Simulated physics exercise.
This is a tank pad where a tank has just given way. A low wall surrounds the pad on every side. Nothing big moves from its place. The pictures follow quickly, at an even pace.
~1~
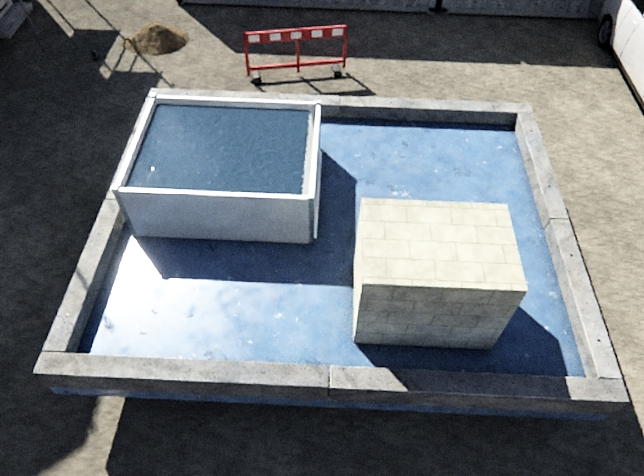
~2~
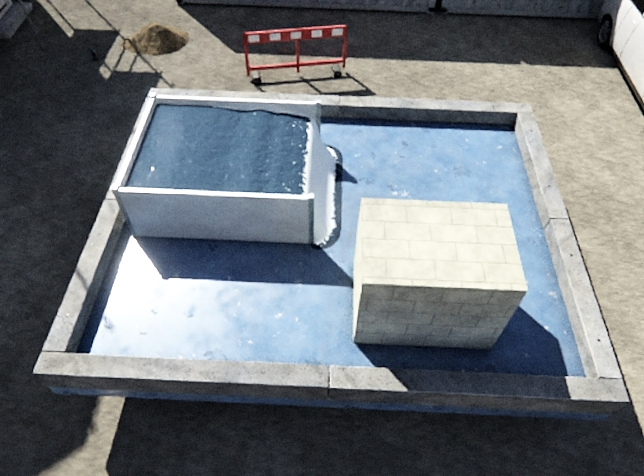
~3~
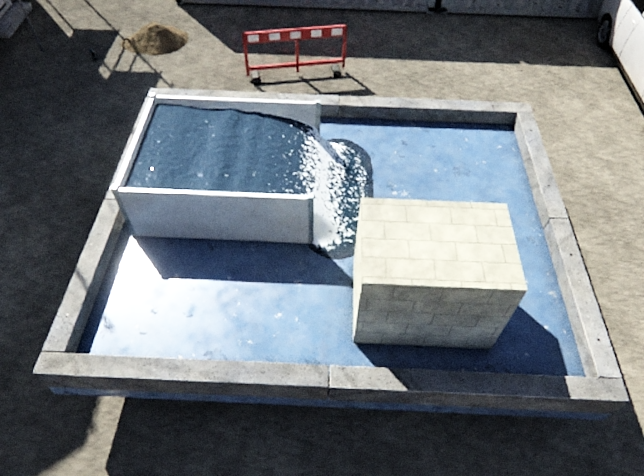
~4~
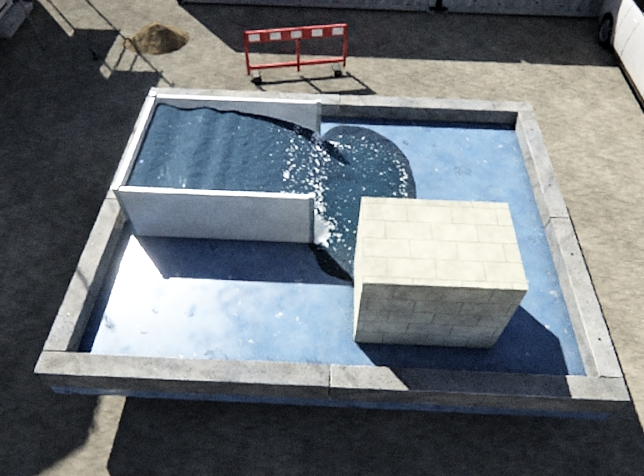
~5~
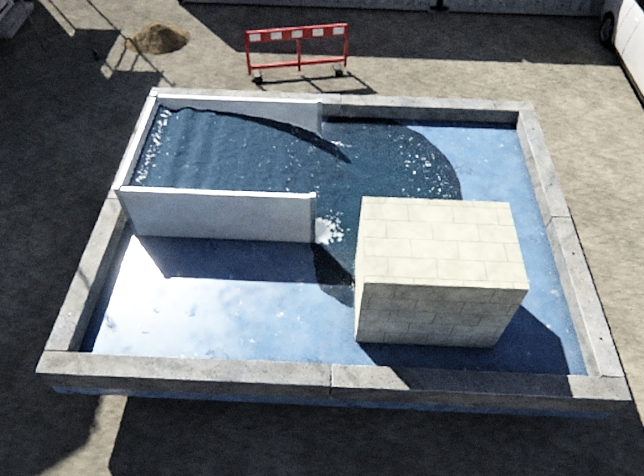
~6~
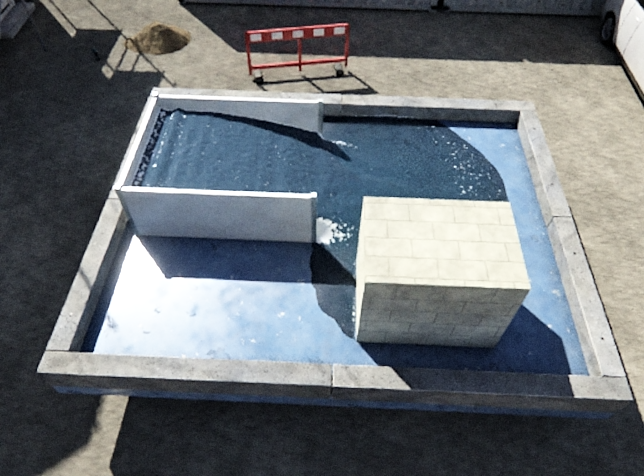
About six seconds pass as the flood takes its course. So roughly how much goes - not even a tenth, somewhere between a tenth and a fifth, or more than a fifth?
Judging by that, the escape is notable, a tenth up to a fifth.
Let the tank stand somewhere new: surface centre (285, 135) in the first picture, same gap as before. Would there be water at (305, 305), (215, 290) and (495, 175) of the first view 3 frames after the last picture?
Per point: Unwetted / unwetted / inundated.
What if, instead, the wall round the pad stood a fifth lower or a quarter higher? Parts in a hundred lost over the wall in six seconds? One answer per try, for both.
Roughly 26 per cent, then roughly 8 per cent.
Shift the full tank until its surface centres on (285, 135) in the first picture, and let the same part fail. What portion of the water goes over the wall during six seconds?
20 %.
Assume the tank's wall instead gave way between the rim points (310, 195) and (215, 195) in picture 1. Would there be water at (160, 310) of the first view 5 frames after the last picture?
That spot ends up soaked.
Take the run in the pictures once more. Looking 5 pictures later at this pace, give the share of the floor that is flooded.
Close to 50 in a hundred, I think.
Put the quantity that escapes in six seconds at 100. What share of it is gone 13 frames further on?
Share gone by then: About 60 %.
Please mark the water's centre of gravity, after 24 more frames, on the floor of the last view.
I reckon somewhere around (403, 209).
A moment on, water covers 45 % of the floor; the low wall has let 0 % over.
Next, water covers 45 % of the floor; the low wall has let 0 % over.
Then, water covers 55 % of the floor; the low wall has let 10 % over.
Later, water covers 60 % of the floor; the low wall has let 16 % over.
In the end, water covers 80 % of the floor; the low wall has let 17 % over.
